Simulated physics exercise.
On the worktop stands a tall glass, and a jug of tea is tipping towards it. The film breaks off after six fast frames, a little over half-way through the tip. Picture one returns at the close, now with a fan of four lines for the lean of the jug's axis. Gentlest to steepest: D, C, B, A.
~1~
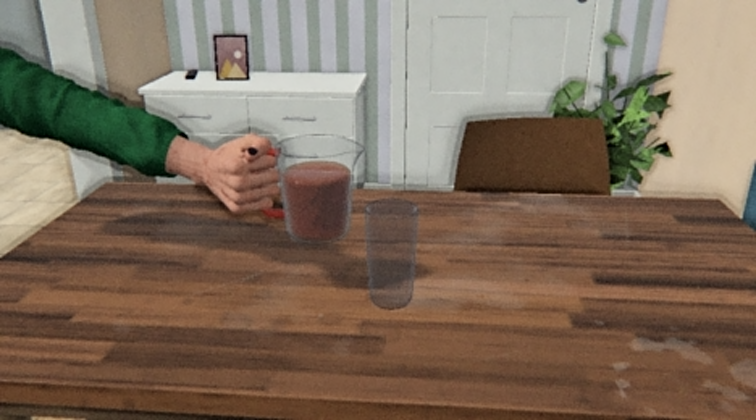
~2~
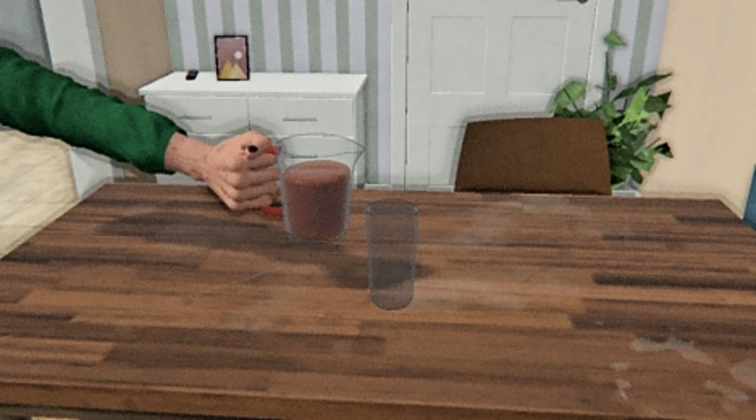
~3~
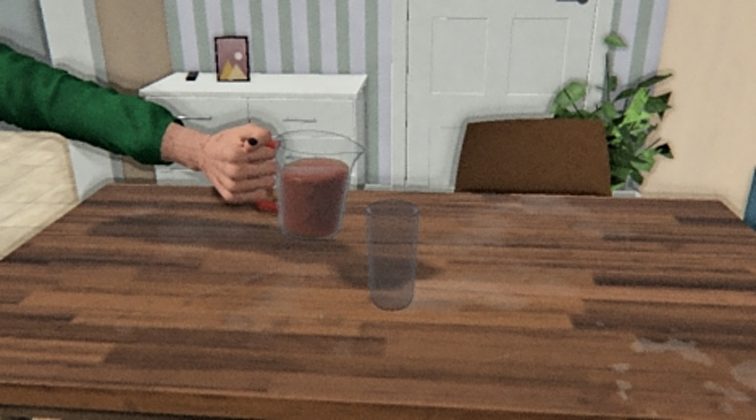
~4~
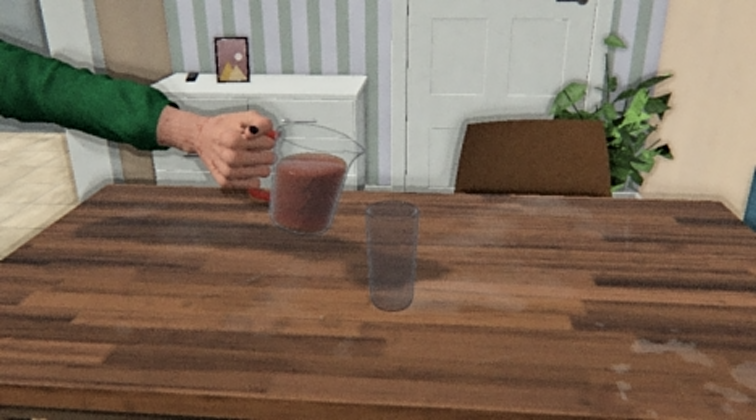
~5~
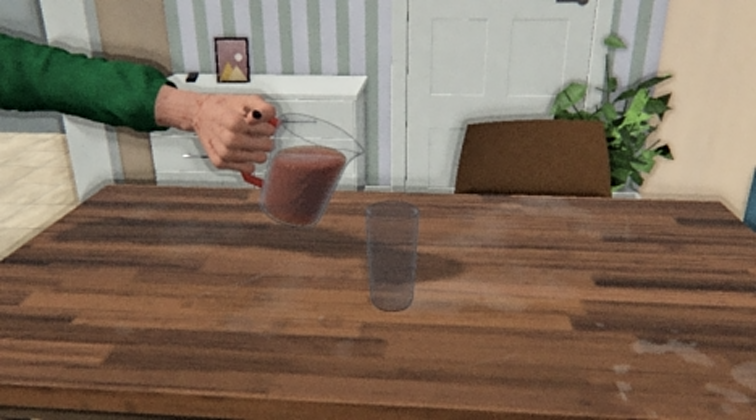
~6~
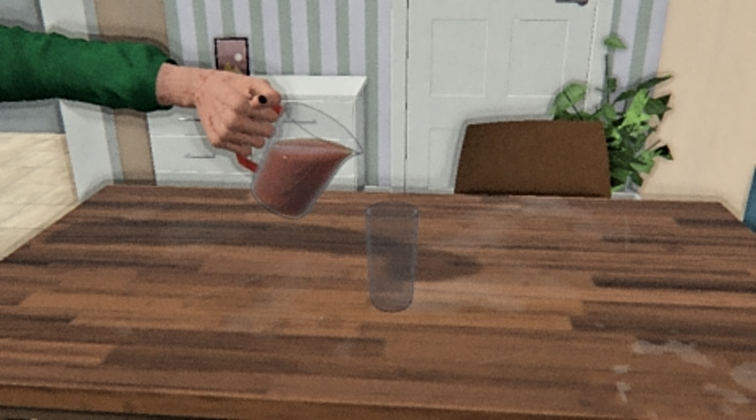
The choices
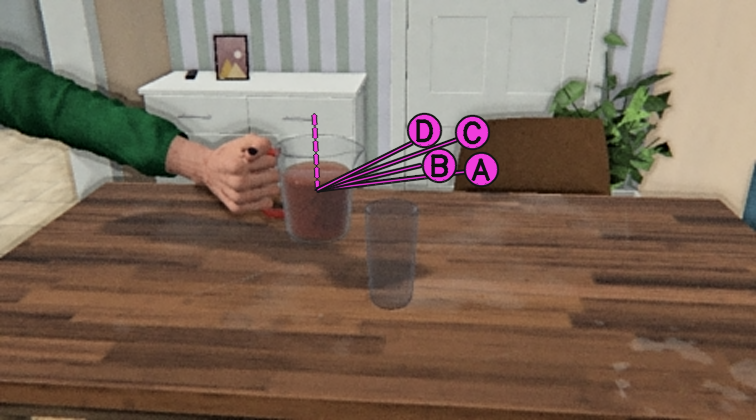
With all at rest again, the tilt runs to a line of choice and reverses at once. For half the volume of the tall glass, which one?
D is best.
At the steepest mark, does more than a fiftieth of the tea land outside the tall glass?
Yes, it does.
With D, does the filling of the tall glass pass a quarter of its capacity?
Yes.
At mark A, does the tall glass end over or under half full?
Over.
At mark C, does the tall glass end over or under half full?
Over.
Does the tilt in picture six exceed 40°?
No.
On the marked copy, A at (464, 171); B at (420, 165); C at (456, 139); D at (411, 143).
Choosing A, the tall glass ends with about 76 % of what it can hold; 22 % of the tea is spilt.
Choosing B, the tall glass ends with about 79 % of what it can hold; 9 % of the tea is spilt.
Choosing C, the tall glass ends with about 70 % of what it can hold.
Choosing D, the tall glass ends with about 51 % of what it can hold.
